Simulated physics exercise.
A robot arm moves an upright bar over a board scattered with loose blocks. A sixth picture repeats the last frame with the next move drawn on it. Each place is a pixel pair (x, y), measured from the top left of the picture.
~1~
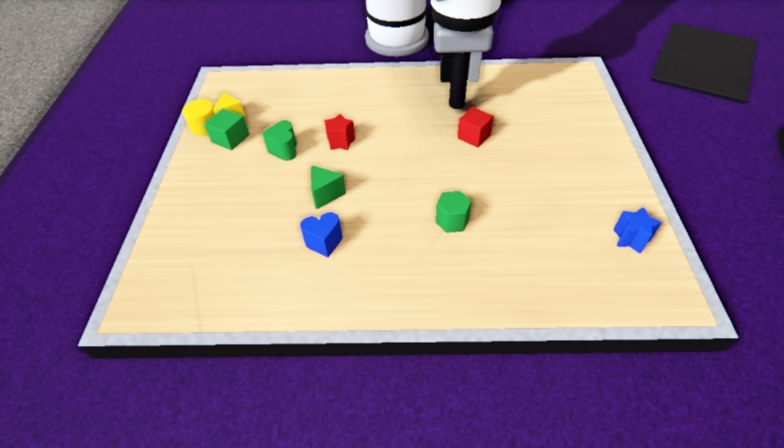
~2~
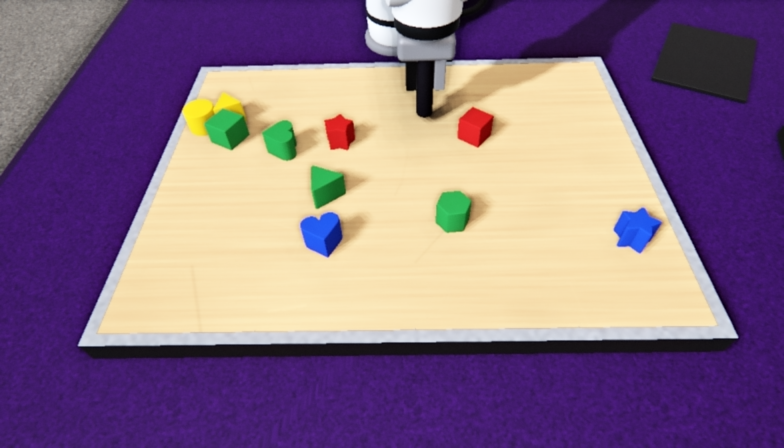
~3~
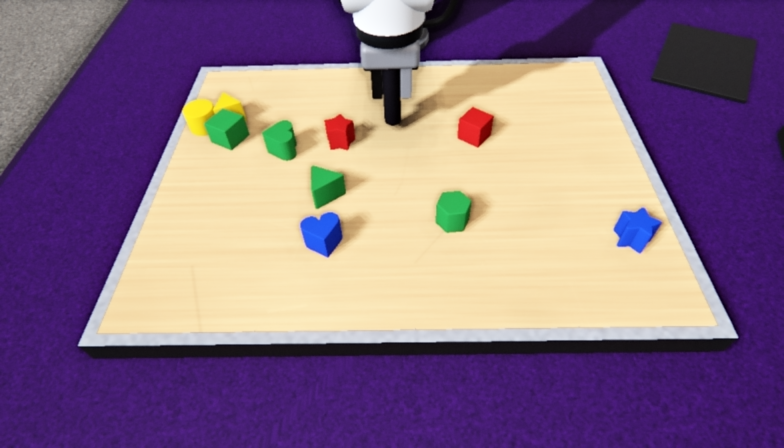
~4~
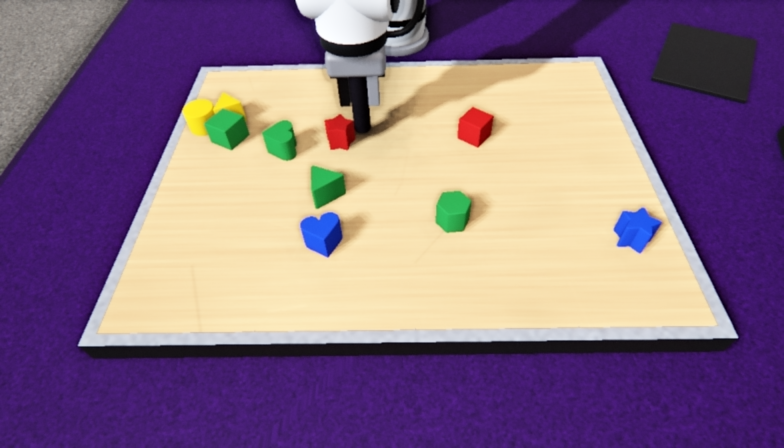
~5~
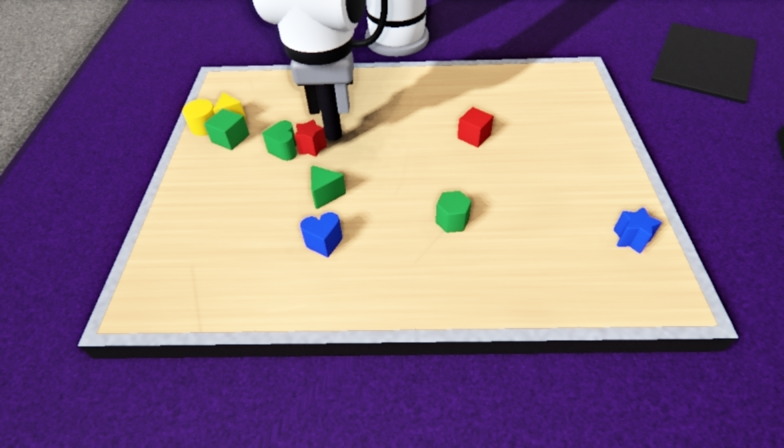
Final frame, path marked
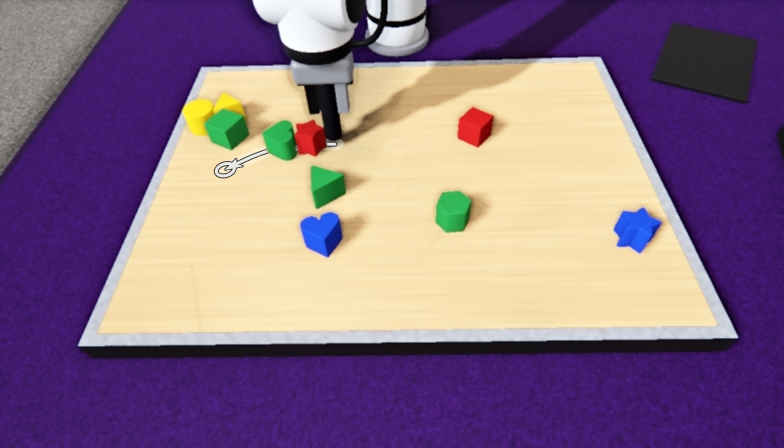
A robot arm moving its upright bar left across a board of colourful blocks, then pushing the red star beside the green heart.
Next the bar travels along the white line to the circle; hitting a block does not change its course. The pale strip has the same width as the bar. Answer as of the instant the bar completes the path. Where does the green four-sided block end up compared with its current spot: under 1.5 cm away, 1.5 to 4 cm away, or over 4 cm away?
I'd go with under 1.5 cm for this block.
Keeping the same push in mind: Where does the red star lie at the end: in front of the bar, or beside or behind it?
It is still ahead of the bar.
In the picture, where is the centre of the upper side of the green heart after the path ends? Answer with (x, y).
In the picture, it is at (171, 160).
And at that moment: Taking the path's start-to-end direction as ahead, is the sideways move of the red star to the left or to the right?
Leftward.
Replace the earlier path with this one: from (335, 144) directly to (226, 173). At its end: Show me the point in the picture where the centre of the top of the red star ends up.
For the centre of its top, I'd go with (198, 153).
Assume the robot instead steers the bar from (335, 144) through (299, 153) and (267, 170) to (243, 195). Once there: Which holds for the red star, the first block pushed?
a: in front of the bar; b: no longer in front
Letter b.
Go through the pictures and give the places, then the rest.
Lower end of the bar (457, 105), tops of blocks, green four-sided block (223, 119), green heart (280, 131), red star (338, 123), in the first picture.
Bar (424, 114), blocks as before, in the second picture.
Bar (393, 122), blocks as before, in the third picture.
Bar (363, 129), blocks as before, in the fourth picture.
Bar (334, 136), green four-sided block (223, 119), green heart (280, 131), red star (308, 128), in the fifth picture.
The drawn path runs from (335, 144) by way of (298, 145) and (261, 153) to (225, 170).
On the path given first. One third of the way, bar (295, 137); green heart (249, 136); red star (275, 134).
Two thirds of the way, bar (257, 146); green heart (209, 147); red star (236, 144).
At the end, bar (222, 162); green four-sided block not moved; green heart (171, 160); red star (198, 160).
